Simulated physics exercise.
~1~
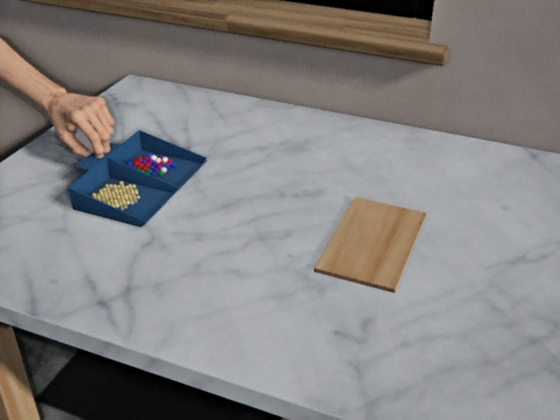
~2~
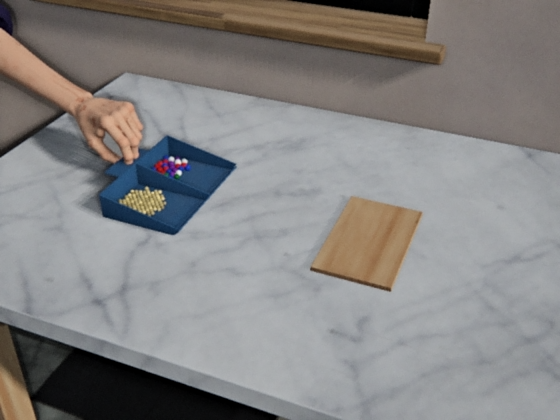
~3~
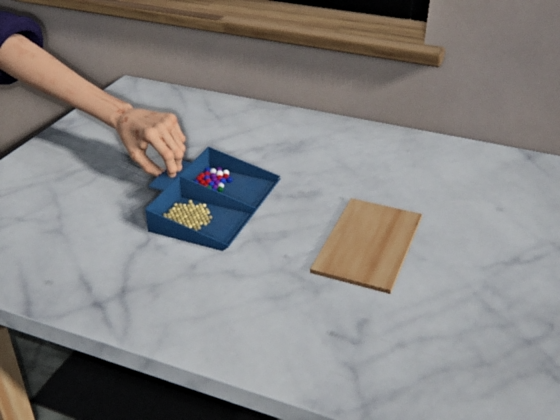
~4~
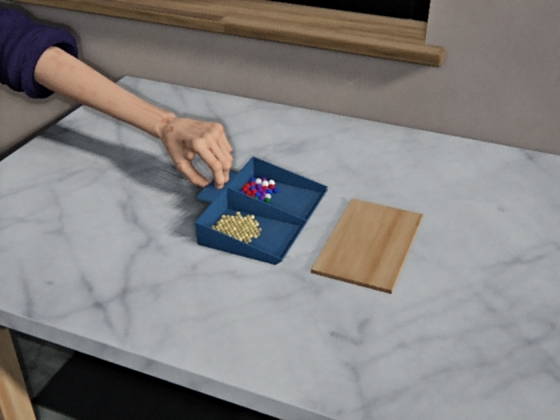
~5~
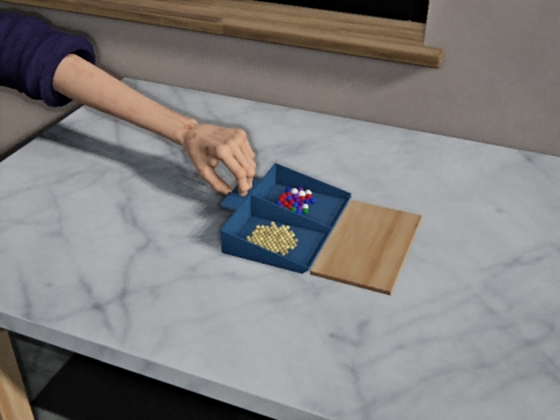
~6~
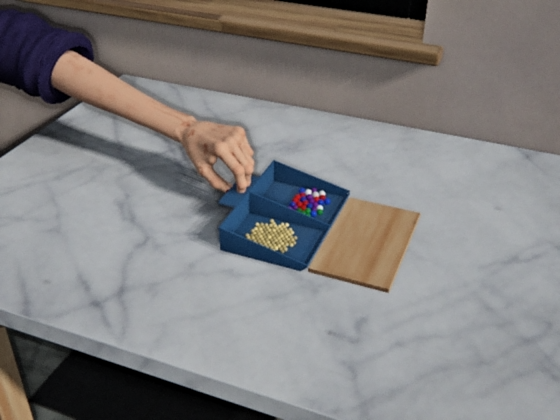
At the start, a hand holds the back of a blue two-part tray near the left side of a marble-patterned table, with a flat wooden board lying to the right. One part of the tray holds yellowish pieces, and the other holds a smaller cluster of red, blue and white ones. The hand pushes the tray steadily rightward across the tabletop, and both groups ride along inside. The tray then reaches the board and stops against it. The pieces shift towards the front rim, the colourful ones sliding a little further, and both groups end up still inside the tray.
